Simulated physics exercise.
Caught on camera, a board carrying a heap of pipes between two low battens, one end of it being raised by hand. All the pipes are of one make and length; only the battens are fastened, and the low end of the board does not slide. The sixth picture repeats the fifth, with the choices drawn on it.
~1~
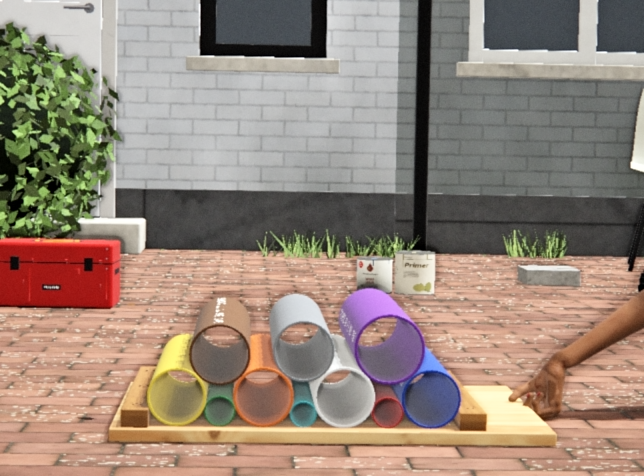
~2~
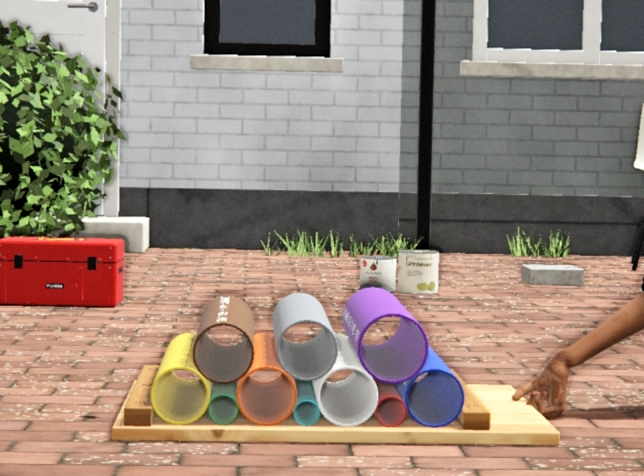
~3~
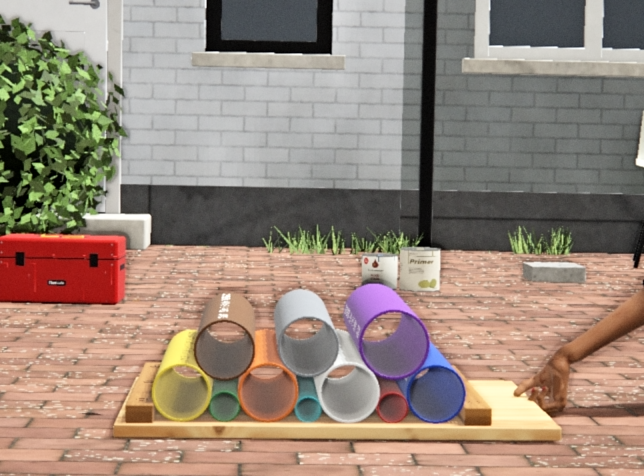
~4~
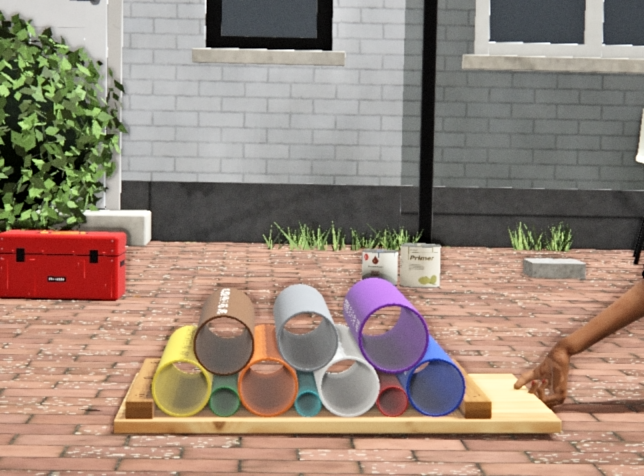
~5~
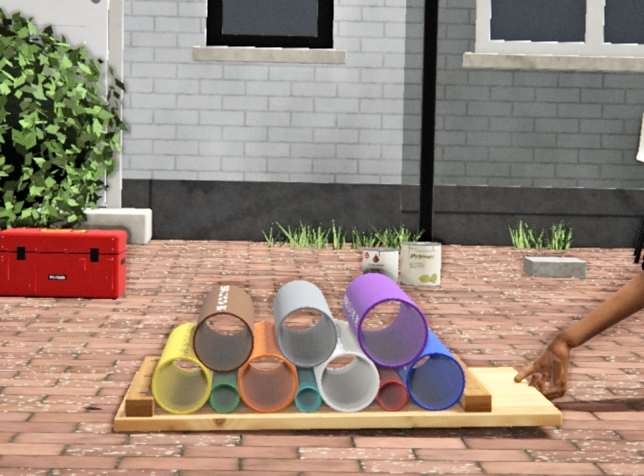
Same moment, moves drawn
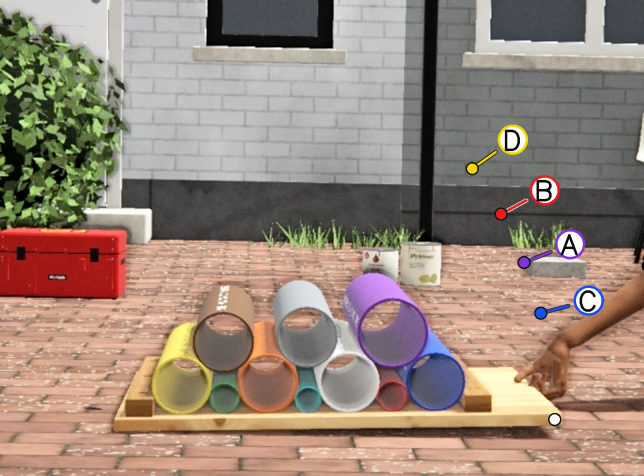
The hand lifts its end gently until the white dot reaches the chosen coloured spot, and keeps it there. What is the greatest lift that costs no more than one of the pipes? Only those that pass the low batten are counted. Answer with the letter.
Mark D is as high as it can go.
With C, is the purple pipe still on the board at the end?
Yes, with C.
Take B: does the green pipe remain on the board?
The green pipe: Yes.
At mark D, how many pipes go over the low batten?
At D the number is none.
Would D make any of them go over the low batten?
No.
On the marked copy, A at (524, 263); B at (501, 214); C at (541, 313); D at (472, 169); the white dot at (555, 419).
With D. Early on, board at 20°.
Further on, board at 37°.
At the end, board at 37°, none over the low batten.
As for the rest, A none over the low batten; B none over the low batten; C none over the low batten.
